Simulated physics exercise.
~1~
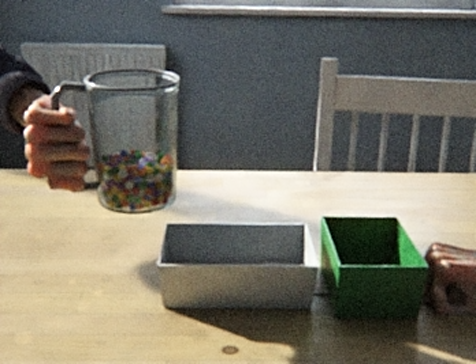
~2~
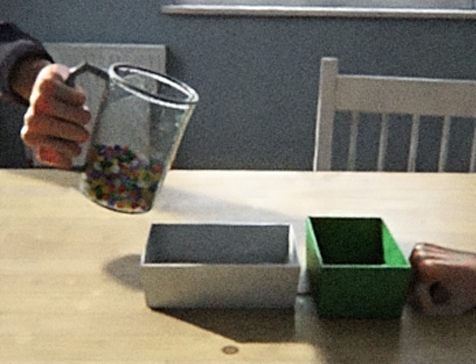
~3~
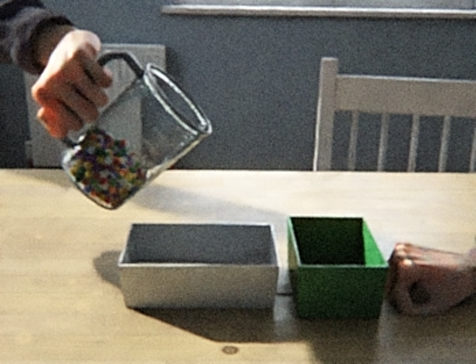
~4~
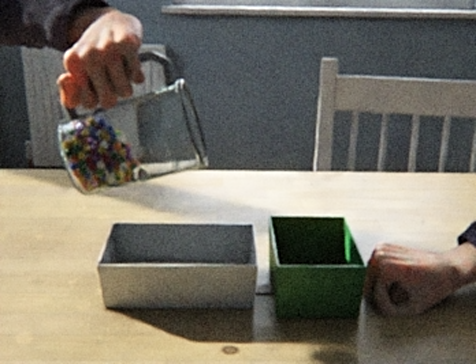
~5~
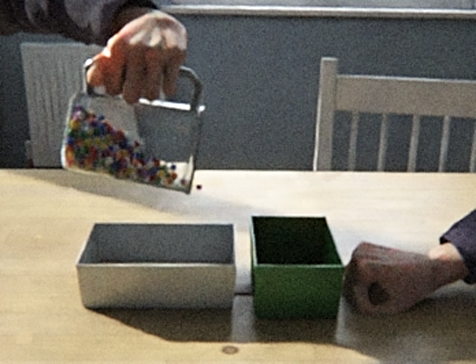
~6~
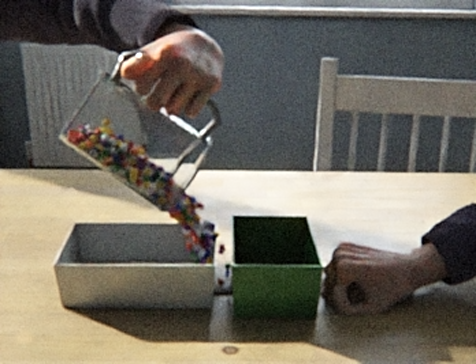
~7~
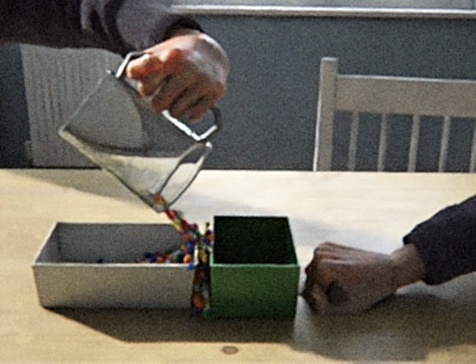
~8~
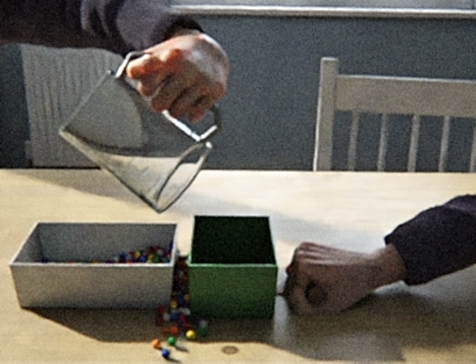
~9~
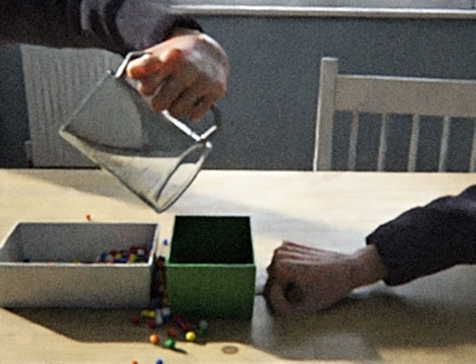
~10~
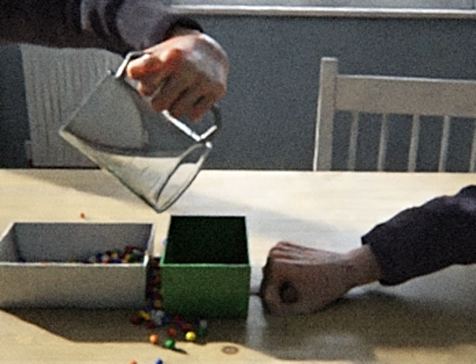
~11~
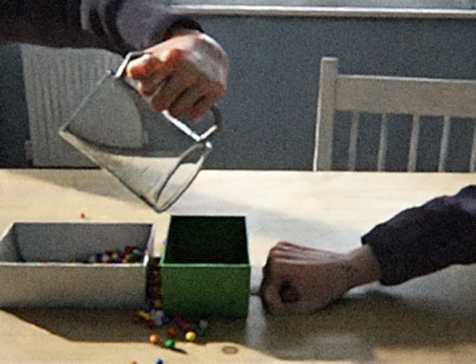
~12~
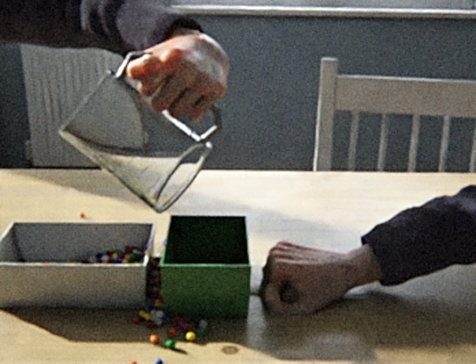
In this clip, a hand tips a glass jug of colourful beads while another hand slides a white tin and a green tin leftward across a table. Beads pour into the white tin and spill around the gap between the tins, leaving the green one empty.
